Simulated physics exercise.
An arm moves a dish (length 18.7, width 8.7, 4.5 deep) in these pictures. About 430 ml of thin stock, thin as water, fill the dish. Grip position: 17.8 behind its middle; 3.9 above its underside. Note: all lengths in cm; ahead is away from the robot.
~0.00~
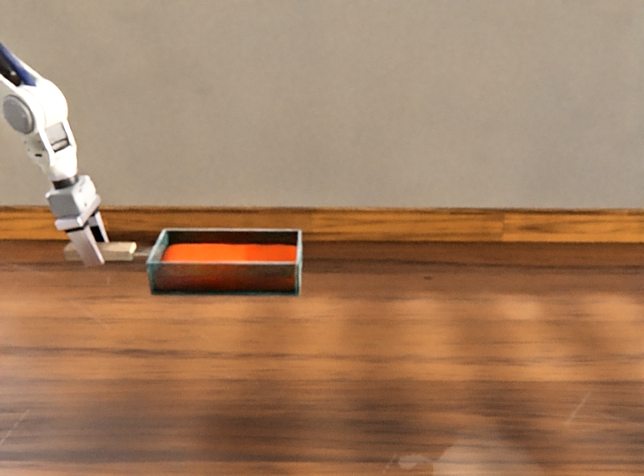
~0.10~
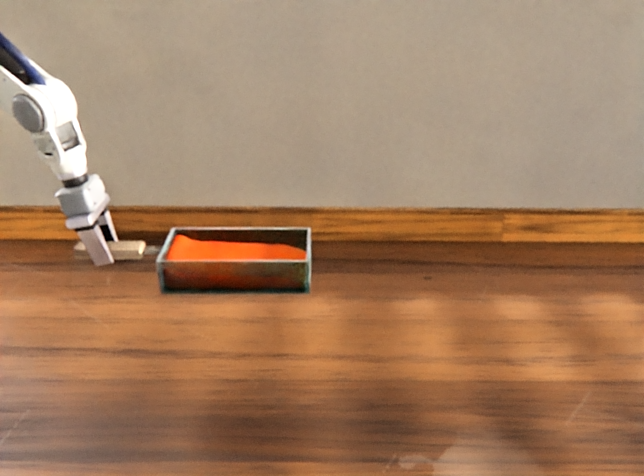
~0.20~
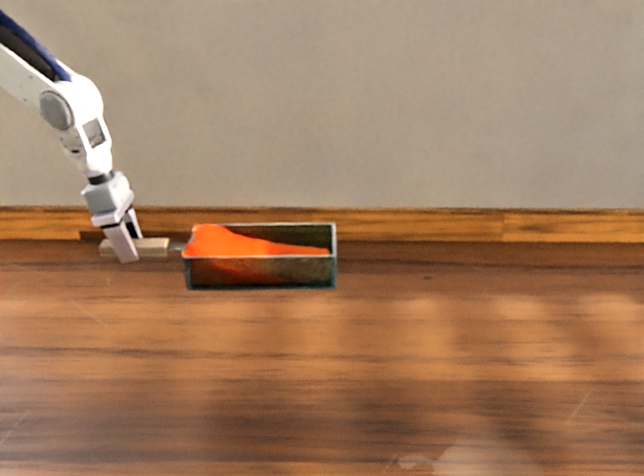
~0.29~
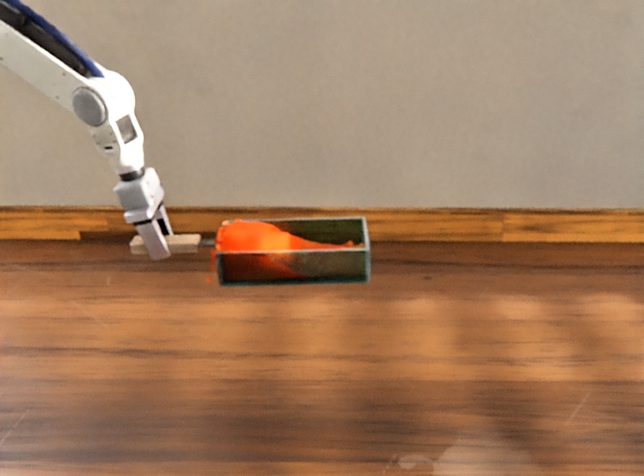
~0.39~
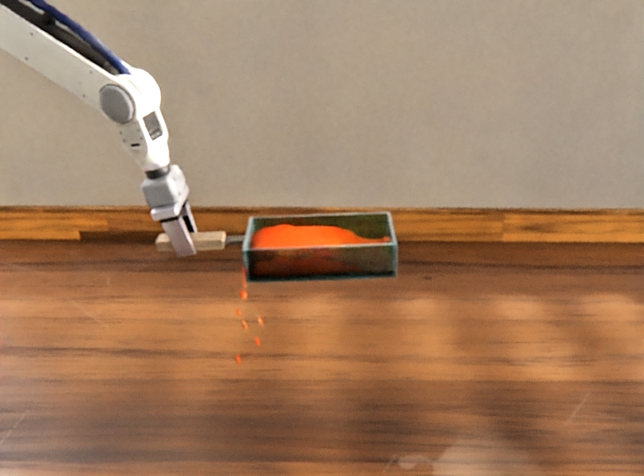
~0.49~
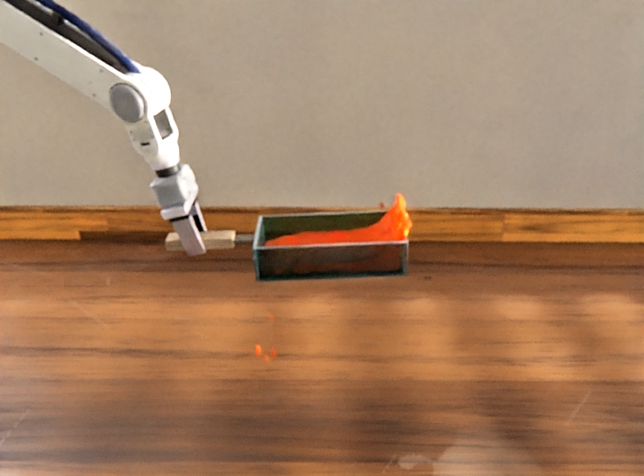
A robot arm moves a dish of orange liquid right, sloshing and spilling some drops.
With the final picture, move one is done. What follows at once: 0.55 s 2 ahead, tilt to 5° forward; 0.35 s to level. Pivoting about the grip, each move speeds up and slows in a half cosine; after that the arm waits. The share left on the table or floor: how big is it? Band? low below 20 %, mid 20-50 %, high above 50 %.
Low.
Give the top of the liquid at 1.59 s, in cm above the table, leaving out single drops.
The liquid tops out near 23 cm above the table.
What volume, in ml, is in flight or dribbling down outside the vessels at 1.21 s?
About 0 ml.
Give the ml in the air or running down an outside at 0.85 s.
Close to 5 ml of it.
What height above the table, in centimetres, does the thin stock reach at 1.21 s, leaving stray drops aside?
Some 21 cm.
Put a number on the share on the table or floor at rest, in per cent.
It should be about 12 percent.
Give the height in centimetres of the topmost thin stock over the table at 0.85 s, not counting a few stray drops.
Up to 21 cm.
After 0.85 s, tilted 3° forward, liquid up to 22 above the table; 385 ml in the dish, 40 ml on the table or floor, 5 ml in the air or running down outside.
After 1.21 s, tilted 3° forward, liquid up to 22 above the table; 380 ml in the dish, 45 ml on the table or floor.
After 1.59 s, level, liquid up to 23 above the table; 375 ml in the dish, 55 ml on the table or floor.
After 2.39 s, level, liquid up to 21 above the table; 375 ml in the dish, 55 ml on the table or floor.
At rest, 375 ml in the dish, 55 ml on the table or floor. That is 13 % on the table or floor.
